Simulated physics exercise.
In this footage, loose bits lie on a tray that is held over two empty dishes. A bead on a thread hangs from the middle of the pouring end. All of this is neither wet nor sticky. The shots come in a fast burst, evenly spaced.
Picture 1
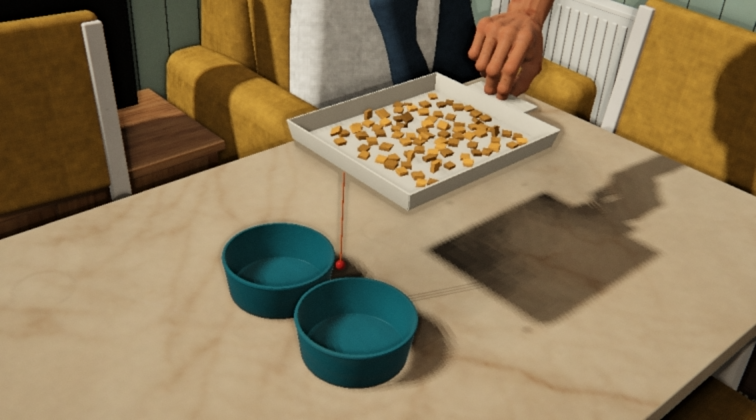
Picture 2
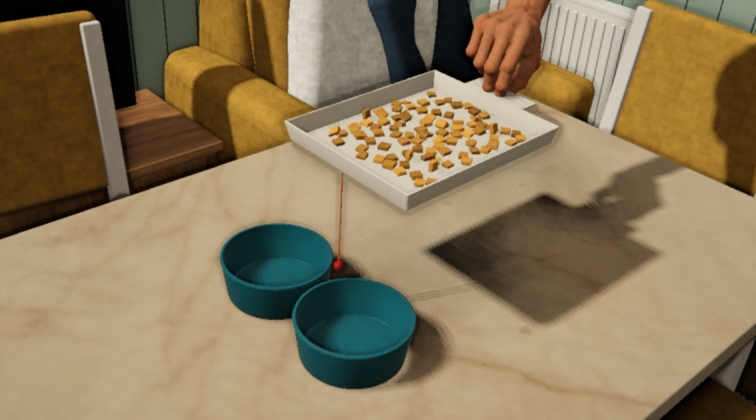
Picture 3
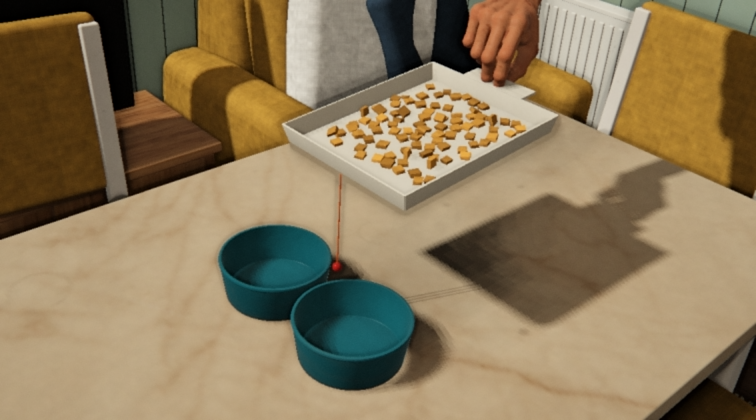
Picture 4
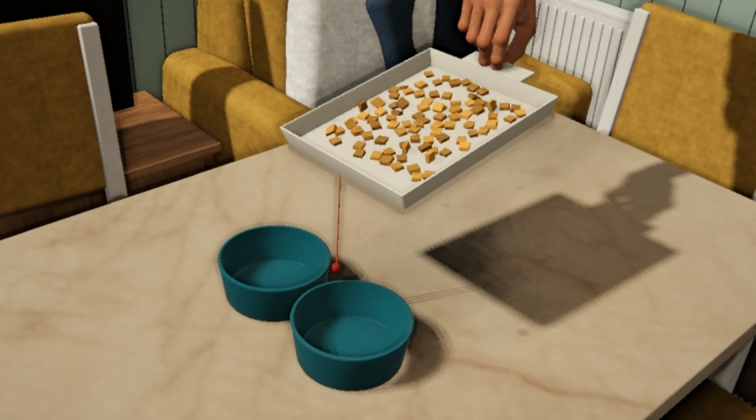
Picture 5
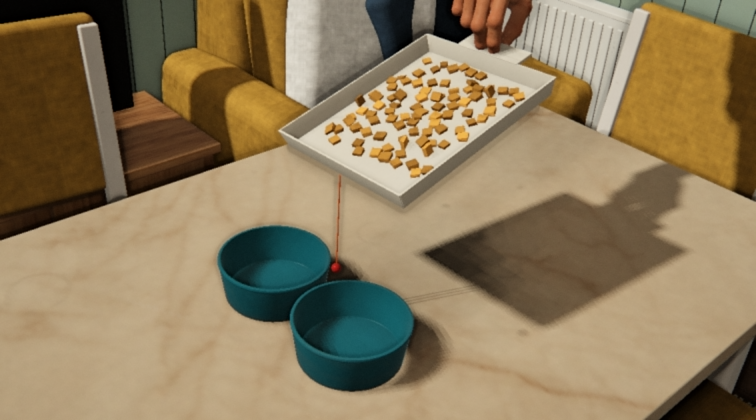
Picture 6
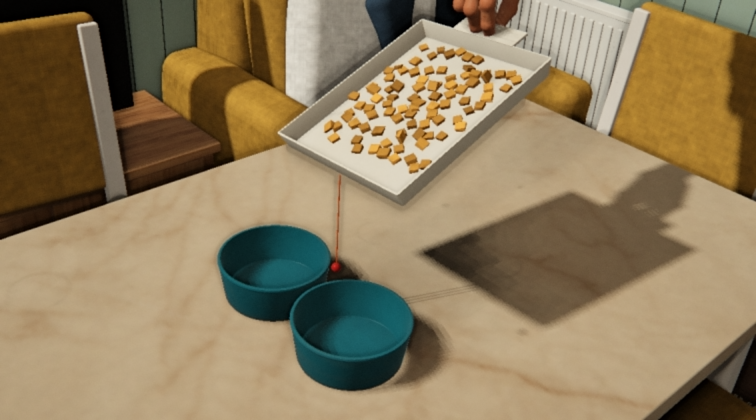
White tray of cereal squares tilting steadily toward two empty teal dishes on a marble table as a hand raises its far end.
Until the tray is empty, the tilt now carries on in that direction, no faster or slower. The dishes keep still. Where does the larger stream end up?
It ends up in the left-hand dish.
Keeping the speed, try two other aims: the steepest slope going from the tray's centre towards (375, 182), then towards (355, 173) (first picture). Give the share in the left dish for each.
Respectively 0 and 30 in a hundred.
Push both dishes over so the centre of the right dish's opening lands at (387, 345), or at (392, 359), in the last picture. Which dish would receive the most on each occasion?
Results - the dish on the left side first, the dish on the left side second.
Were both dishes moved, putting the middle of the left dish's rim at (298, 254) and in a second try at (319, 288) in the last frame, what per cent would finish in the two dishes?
70 and 40 in a hundred, in turn.
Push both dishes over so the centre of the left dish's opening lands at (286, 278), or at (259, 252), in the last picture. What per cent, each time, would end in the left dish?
In order: 70 percent and 60 percent.
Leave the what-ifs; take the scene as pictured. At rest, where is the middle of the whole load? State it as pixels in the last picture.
About (276, 292).
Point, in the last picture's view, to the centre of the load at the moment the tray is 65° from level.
Roughly at (329, 132).
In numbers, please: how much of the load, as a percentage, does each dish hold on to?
Estimate - left dish 70 percent, right dish 20 percent.
Soon, tray tipped steeply; all on the tray.
A while on, tray tipped past a quarter turn; about two thirds on the tray; a stray few in the right dish; about a quarter in the left dish; a stray few outside both; a small part in the air.
Towards the end, tray tipped past a quarter turn; about a quarter in the right dish; about two thirds in the left dish; a small part outside both.
Finally, tray tipped past a quarter turn; about a quarter in the right dish; about two thirds in the left dish; a small part outside both.
